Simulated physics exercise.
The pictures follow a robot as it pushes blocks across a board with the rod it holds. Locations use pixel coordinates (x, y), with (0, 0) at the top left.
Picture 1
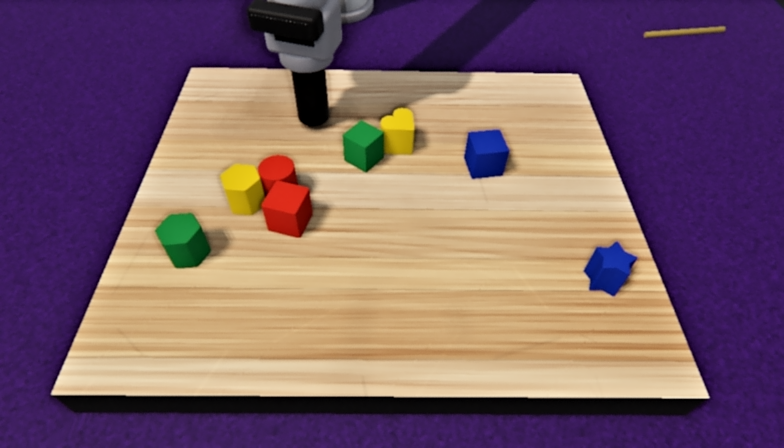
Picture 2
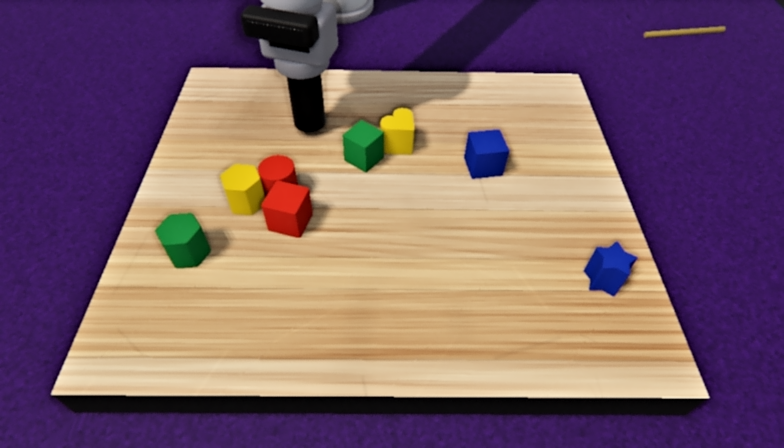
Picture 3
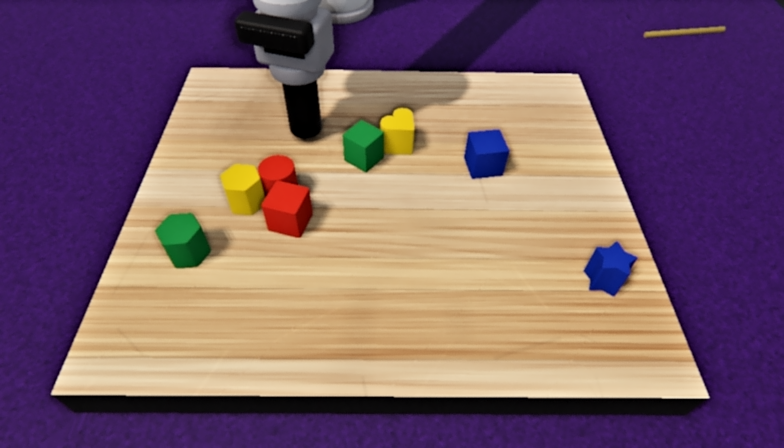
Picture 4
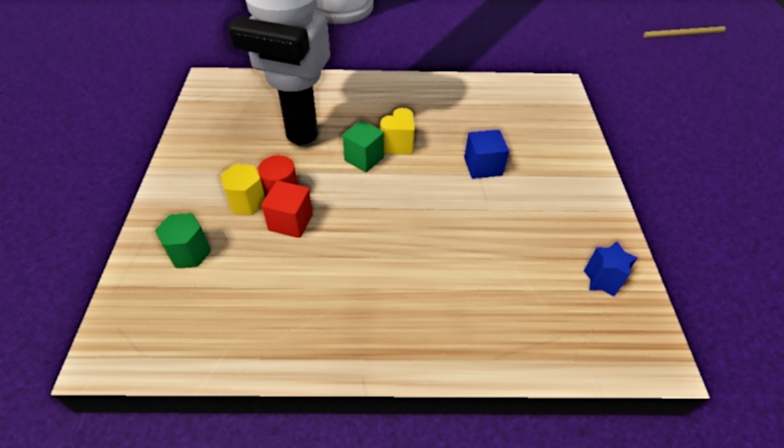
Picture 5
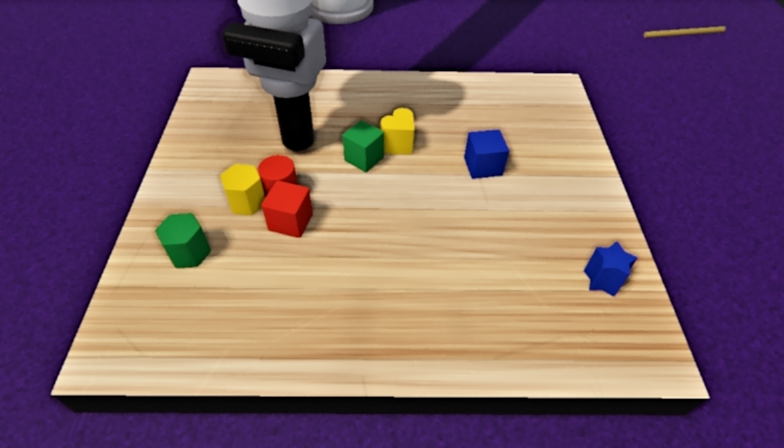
The video shows a robot arm with a black rod moving slowly down and slightly left over a wooden board, nearing a cluster of red and yellow blocks, while these and the scattered green and blue blocks stay still.
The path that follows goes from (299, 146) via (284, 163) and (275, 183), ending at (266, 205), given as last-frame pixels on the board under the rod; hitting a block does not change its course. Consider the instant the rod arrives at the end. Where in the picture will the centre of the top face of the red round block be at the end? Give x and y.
My prediction: (258, 208).
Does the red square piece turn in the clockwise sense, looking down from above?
In short: No.
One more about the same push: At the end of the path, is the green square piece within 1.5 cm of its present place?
Yes - that is the case.
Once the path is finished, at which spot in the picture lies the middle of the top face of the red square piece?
The middle of its upper face should be somewhere near (291, 222).
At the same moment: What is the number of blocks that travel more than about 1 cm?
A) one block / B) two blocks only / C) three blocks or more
(C)
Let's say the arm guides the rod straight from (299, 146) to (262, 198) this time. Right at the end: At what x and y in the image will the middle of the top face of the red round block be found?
Answer: (259, 200).
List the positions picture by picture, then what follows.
The first frame shows rod tip (314, 117); block tops, yellow hexagon (240, 176); red round block (276, 167); red square piece (286, 196); green square piece (363, 133).
The second frame shows rod (310, 122); blocks unchanged.
The third frame shows rod (306, 128); blocks unchanged.
The fourth frame shows rod (302, 134); blocks unchanged.
The fifth frame shows rod (298, 140); yellow hexagon (240, 176); red round block (276, 167); red square piece (286, 196); green square piece (363, 133).
What follows on the original path. Halfway along, rod (278, 167); yellow hexagon (237, 178); red round block (274, 172); red square piece (287, 201).
At the end, rod (264, 199); yellow hexagon (221, 188), turned 65° clockwise; red round block (258, 208); red square piece (291, 222), turned 80° anticlockwise; green square piece in place.
